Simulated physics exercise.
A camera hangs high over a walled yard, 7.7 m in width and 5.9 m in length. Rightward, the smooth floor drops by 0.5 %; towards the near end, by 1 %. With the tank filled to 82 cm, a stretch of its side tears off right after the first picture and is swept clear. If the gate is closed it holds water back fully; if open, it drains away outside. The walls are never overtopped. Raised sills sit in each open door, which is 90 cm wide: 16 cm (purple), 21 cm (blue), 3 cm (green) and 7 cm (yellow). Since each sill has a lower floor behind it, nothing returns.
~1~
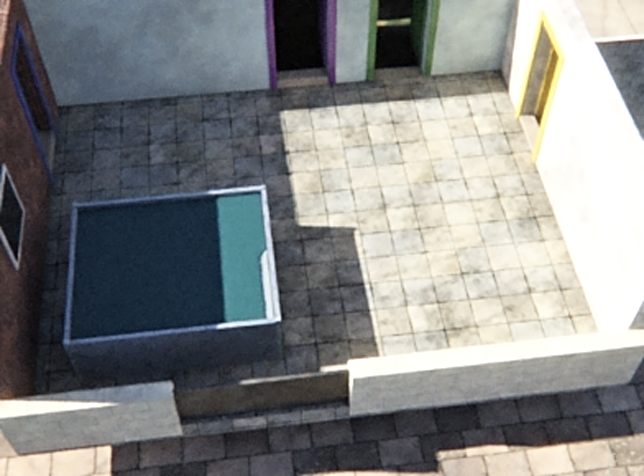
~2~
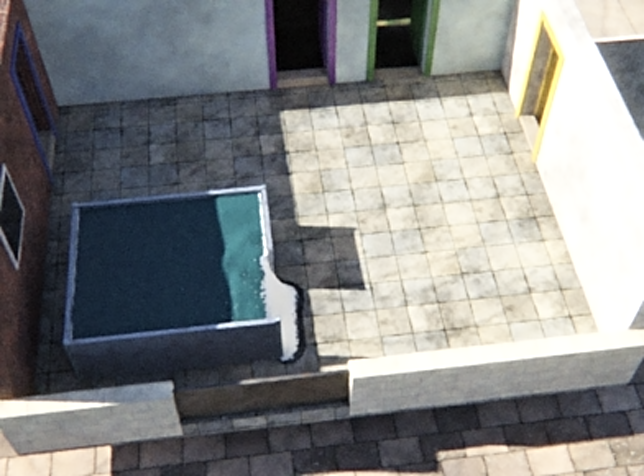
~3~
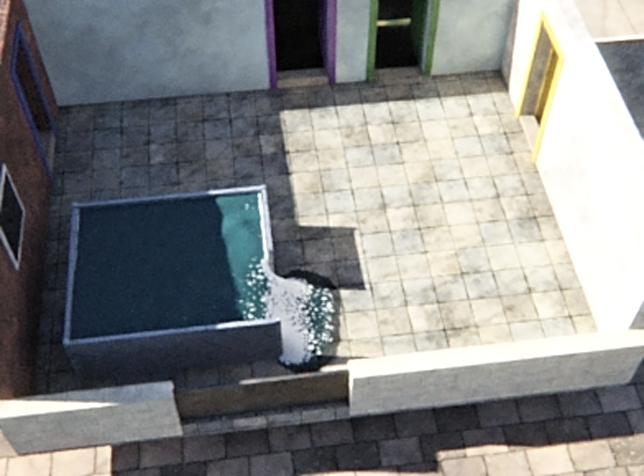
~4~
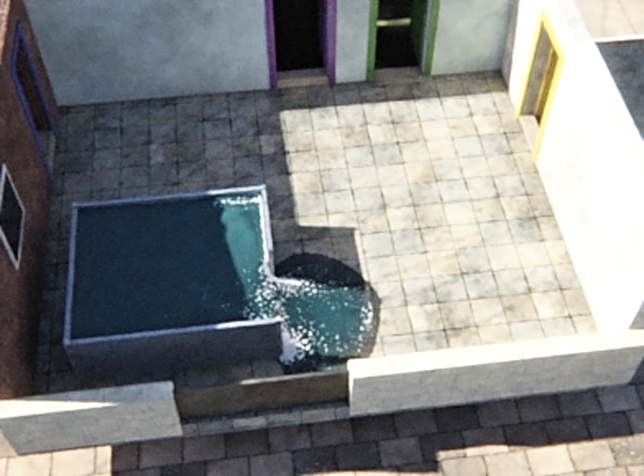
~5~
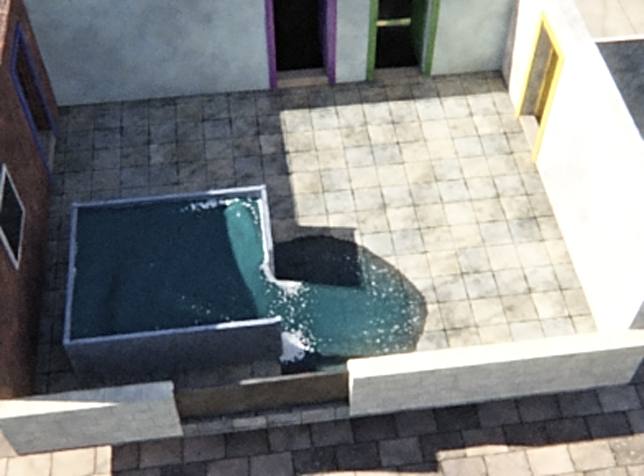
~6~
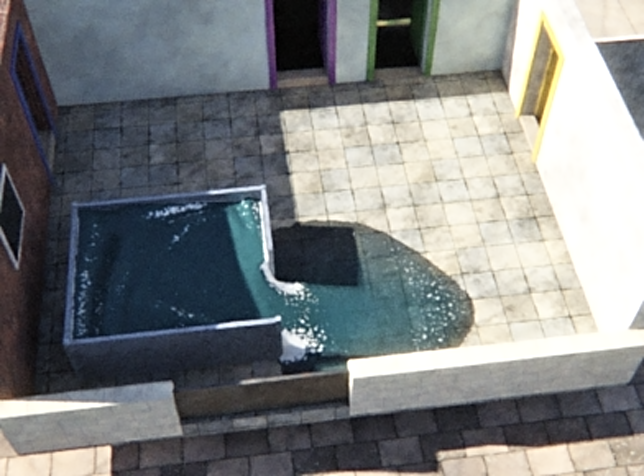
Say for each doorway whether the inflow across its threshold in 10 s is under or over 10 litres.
At the purple door the amount will stay short of the limit. At the blue door the amount will stay short of the limit. At the green door the amount will climb above the limit. At the yellow door the amount will climb above the limit.
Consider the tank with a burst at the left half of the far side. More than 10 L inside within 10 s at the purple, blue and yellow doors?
Then: Purple under, blue past it, yellow past it.
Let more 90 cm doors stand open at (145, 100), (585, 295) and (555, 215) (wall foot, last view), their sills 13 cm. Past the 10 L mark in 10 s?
In that order: Short of it, beyond it, beyond it.
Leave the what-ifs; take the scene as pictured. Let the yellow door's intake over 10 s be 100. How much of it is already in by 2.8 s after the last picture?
Some 15 per cent by then.
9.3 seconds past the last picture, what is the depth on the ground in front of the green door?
The depth there is near 10.0 cm.
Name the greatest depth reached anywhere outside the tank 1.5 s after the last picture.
Around 57 centimetres.
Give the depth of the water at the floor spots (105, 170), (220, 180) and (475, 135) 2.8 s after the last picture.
Roughly 0, 0 and 14 cm, in turn.
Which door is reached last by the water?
Blue.
Then, 0.7 s after the last picture water covers 30 % of the floor and is deepest (46 cm) near (289, 325); purple door not reached, blue door not reached, green door not reached, yellow door not reached.
Then, 1.5 s after the last picture water covers 35 % of the floor and is deepest (57 cm) near (589, 327); purple door not reached, blue door not reached, green door not reached, yellow door not reached.
Then, 2.8 s after the last picture water covers 45 % of the floor and is deepest (41 cm) near (589, 327); purple door not reached, blue door not reached, green door not reached, yellow door 14 cm at the sill, 14 L in.
Then, 5.3 s after the last picture water covers 70 % of the floor and is deepest (27 cm) near (569, 274); purple door 11 cm at the sill, 0 L in, blue door not reached, green door 13 cm at the sill, 131 L in, yellow door 11 cm at the sill, 44 L in.
Then, 9.3 s after the last picture water covers 100 % of the floor and is deepest (17 cm) near (121, 212); purple door 9 cm at the sill, 0 L in, blue door 12 cm at the sill, 0 L in, green door 10 cm at the sill, 298 L in, yellow door 13 cm at the sill, 110 L in.
